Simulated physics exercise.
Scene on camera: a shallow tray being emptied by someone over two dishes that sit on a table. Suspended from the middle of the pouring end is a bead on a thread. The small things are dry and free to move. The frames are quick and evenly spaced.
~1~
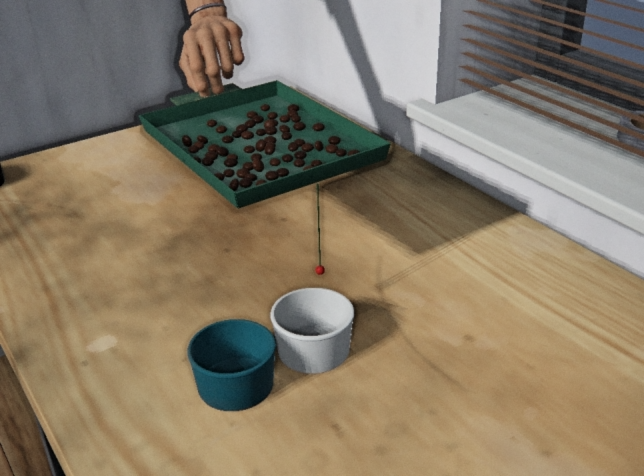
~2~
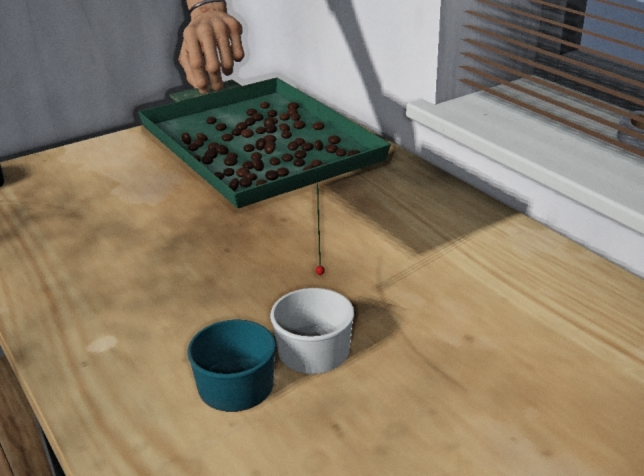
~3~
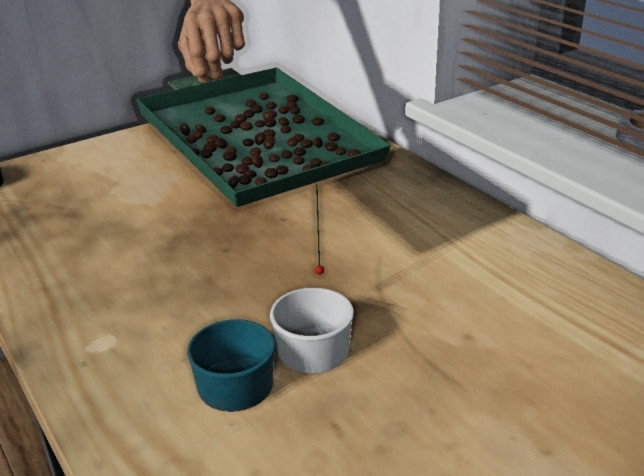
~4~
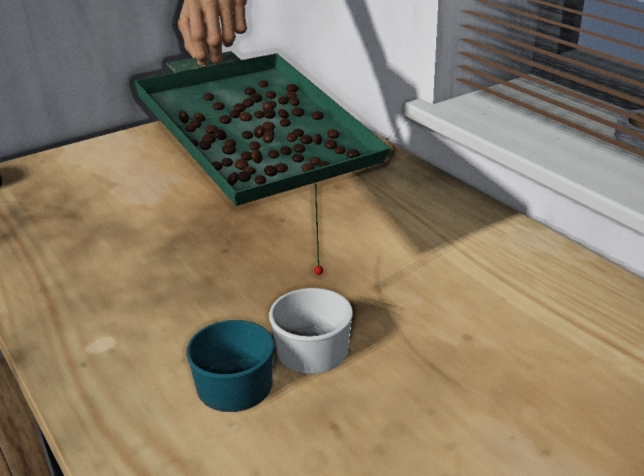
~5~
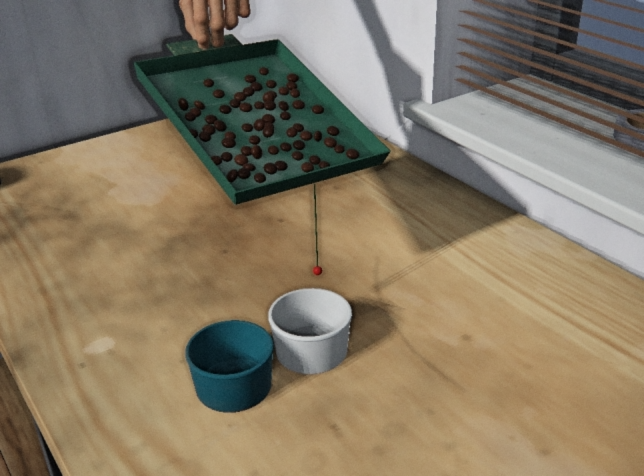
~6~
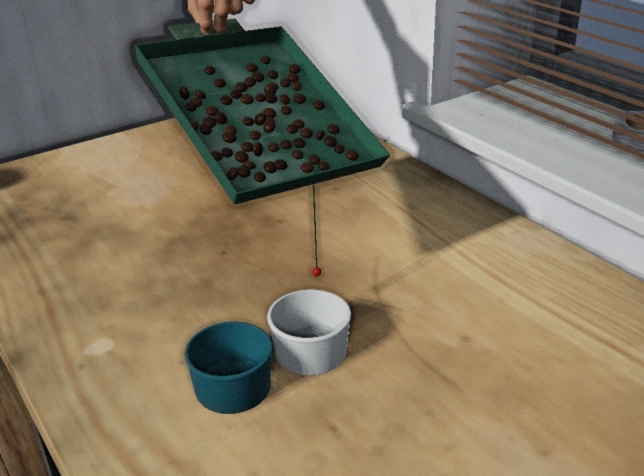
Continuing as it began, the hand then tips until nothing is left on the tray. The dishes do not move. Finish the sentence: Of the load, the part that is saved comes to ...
Less than half of it.
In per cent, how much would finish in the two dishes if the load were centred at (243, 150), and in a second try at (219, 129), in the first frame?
Around 20 percent the first time, around 20 percent the second.
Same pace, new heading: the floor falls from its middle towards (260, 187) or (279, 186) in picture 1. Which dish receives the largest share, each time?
The first try favours the dish to the right; the second favours the dish to the right.
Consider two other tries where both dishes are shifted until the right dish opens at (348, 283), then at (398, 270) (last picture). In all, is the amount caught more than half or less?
In order, they'd catch a minor share, and next a major share.
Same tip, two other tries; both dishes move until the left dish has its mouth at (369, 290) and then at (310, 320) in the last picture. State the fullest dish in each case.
First try, the leftmost dish; second try, the rightmost dish.
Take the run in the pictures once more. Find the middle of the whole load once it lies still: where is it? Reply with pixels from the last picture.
About (380, 331).
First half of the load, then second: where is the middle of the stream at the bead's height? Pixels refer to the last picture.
Around (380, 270), followed by around (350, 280).
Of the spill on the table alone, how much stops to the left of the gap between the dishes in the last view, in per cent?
Roughly 0 in a hundred.
Soon after the last picture, tray tipped steeply; most on the tray; a small part in the air.
A little later, tray tipped past a quarter turn; about a third on the tray; about half outside both; about a quarter in the air.
Later still, tray tipped past a quarter turn; a small part in the right dish; most outside both.
At rest, tray tipped past a quarter turn; none in the left dish; a small part in the right dish; most outside both.
